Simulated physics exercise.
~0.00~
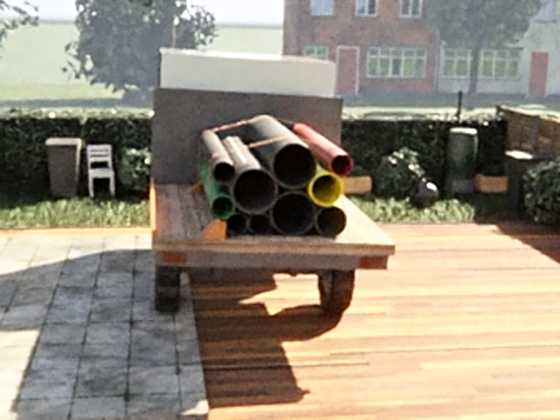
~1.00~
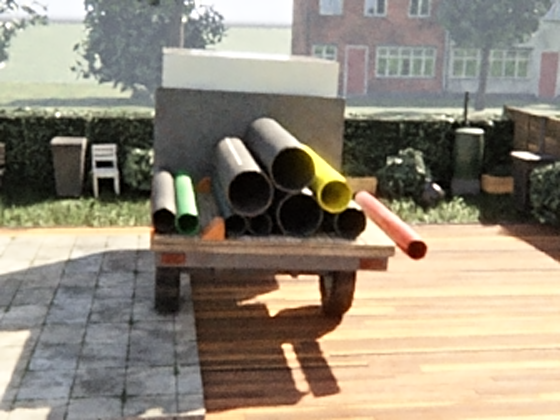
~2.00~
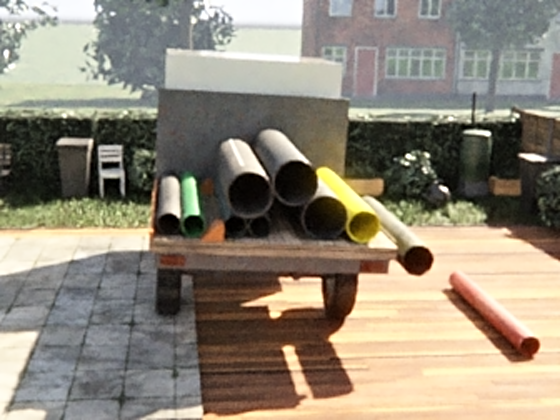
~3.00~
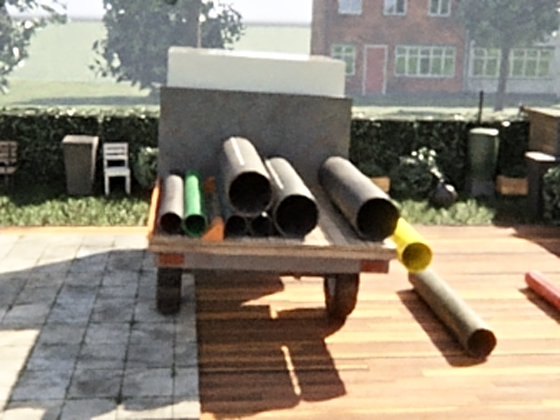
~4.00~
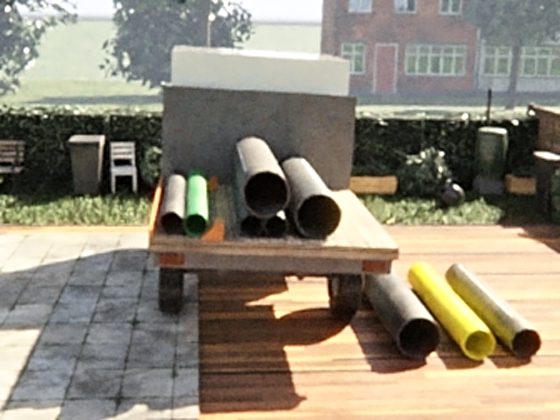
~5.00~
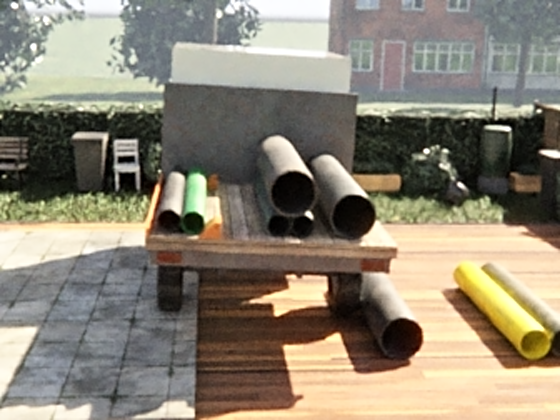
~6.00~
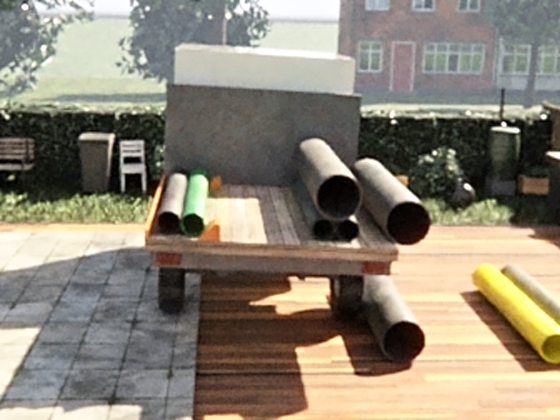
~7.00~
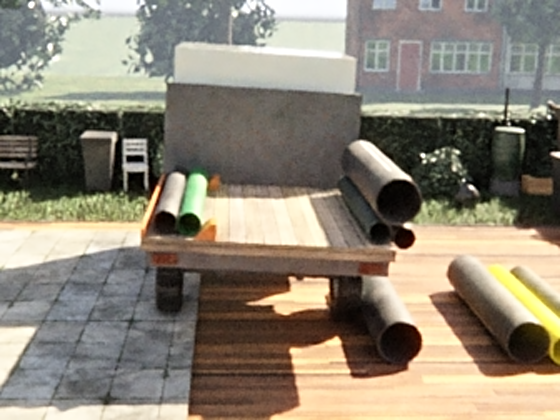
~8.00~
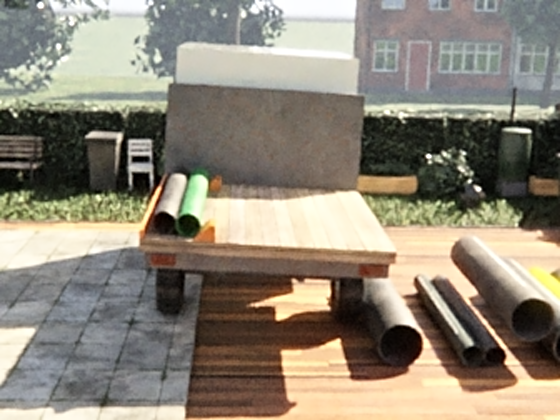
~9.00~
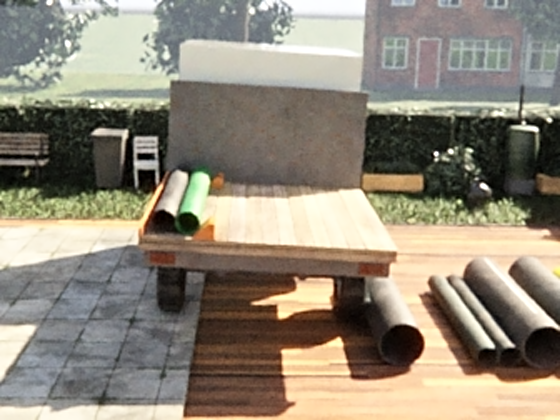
A stack of pipes on the back of a flatbed truck slumped apart, and the red one rolled off the right side first, followed by the yellow and most of the dark ones, until only a dark pipe and the green one remained at the left.
